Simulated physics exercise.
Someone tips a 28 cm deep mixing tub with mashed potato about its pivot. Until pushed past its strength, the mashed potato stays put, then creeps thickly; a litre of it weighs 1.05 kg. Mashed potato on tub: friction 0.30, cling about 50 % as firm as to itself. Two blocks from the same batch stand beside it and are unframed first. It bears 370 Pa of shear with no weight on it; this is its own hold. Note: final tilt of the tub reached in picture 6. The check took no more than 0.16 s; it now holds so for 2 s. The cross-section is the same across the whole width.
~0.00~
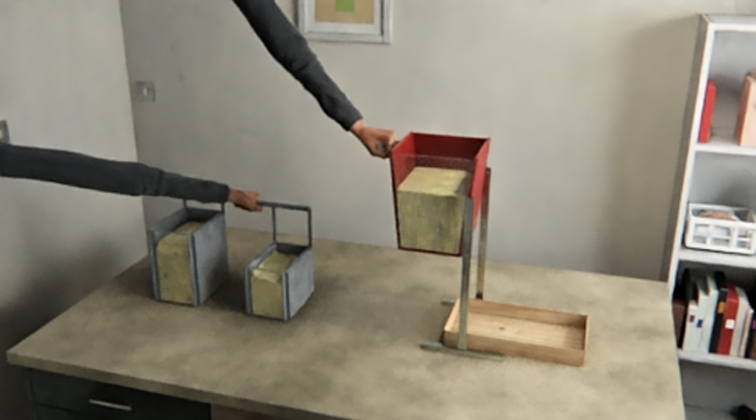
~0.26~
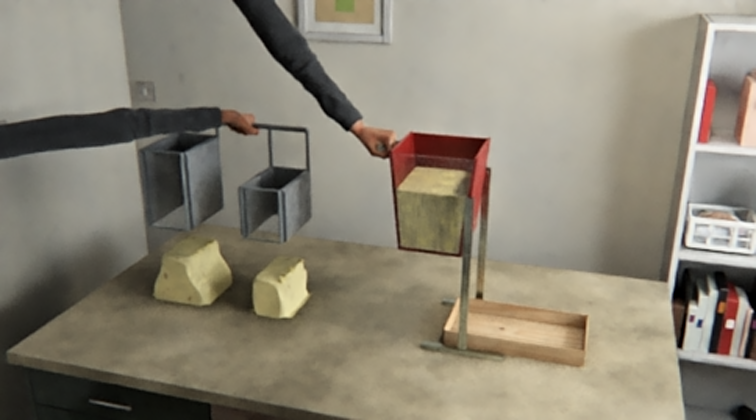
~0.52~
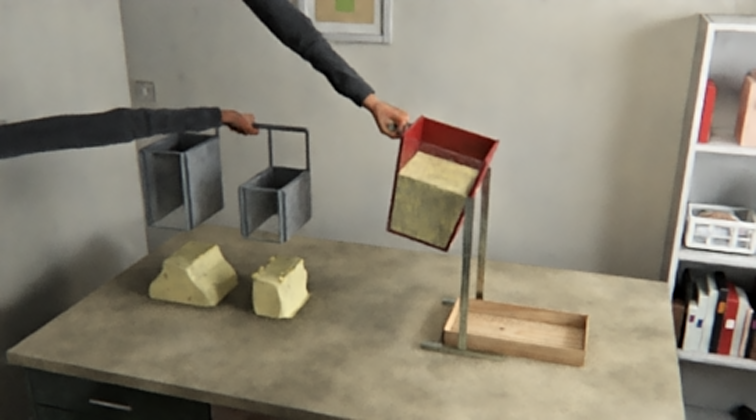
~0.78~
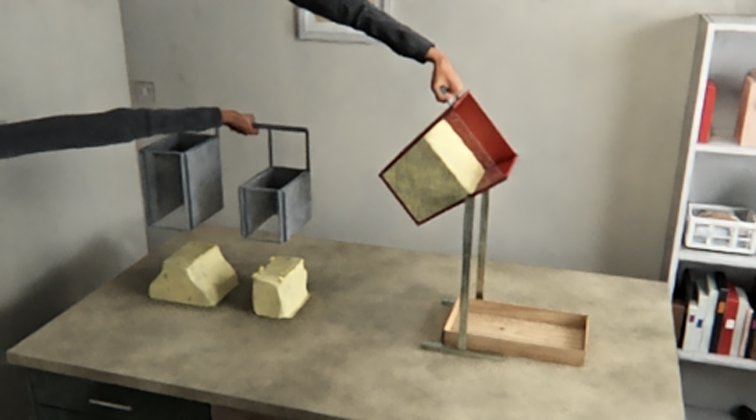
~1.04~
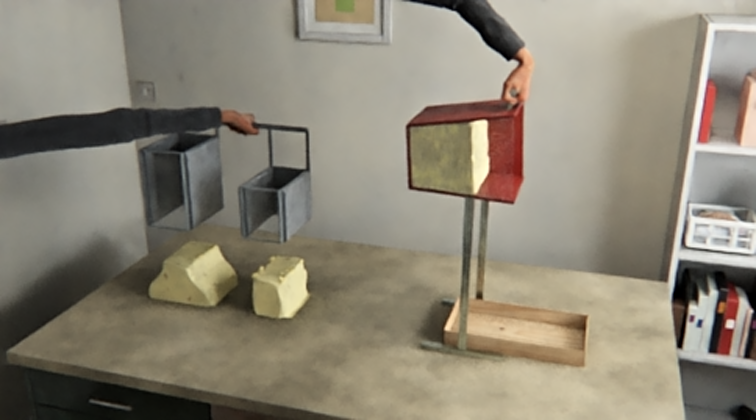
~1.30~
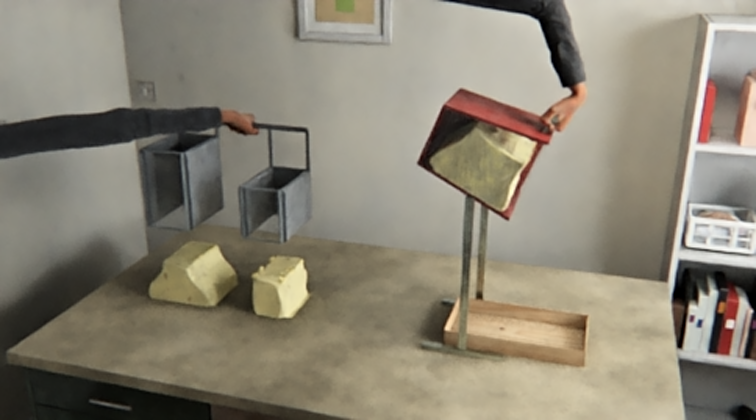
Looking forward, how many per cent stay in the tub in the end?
About 0 %.
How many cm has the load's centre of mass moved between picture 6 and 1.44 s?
Roughly 11 cm.
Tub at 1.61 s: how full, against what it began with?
Roughly 7 per cent.
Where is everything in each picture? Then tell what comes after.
In the first picture, handle-side rim at (392, 153), tilt 0 degrees; top of the mashed potato at (467, 196); blocks stand 21 cm, 14 cm (left to right).
In the second picture, handle-side rim at (392, 153), tilt 0 degrees; top of the mashed potato at (467, 196); blocks stand 16 cm, 13 cm (left to right).
In the third picture, handle-side rim at (404, 136), tilt 14 degrees; top of the mashed potato at (404, 175); blocks stand 14 cm, 13 cm (left to right).
In the fourth picture, handle-side rim at (454, 109), tilt 50 degrees; top of the mashed potato at (423, 139); blocks stand 14 cm, 13 cm (left to right).
In the fifth picture, handle-side rim at (514, 119), tilt 87 degrees; top of the mashed potato at (472, 125); blocks stand 14 cm, 13 cm (left to right).
In the sixth picture, handle-side rim at (547, 146), tilt 112 degrees; top of the mashed potato at (476, 131); blocks stand 14 cm, 13 cm (left to right).
After 1.44 s, the tub is at 112 degrees and holds 64 %.
After 1.61 s, the tub is at 112 degrees and holds 7 %.
After 1.78 s, the tub is at 112 degrees and holds 0 %.
After 1.95 s, the tub is at 112 degrees and holds 0 %.
After 3.30 s, at the end, the tub is at 112 degrees and holds 0 %.
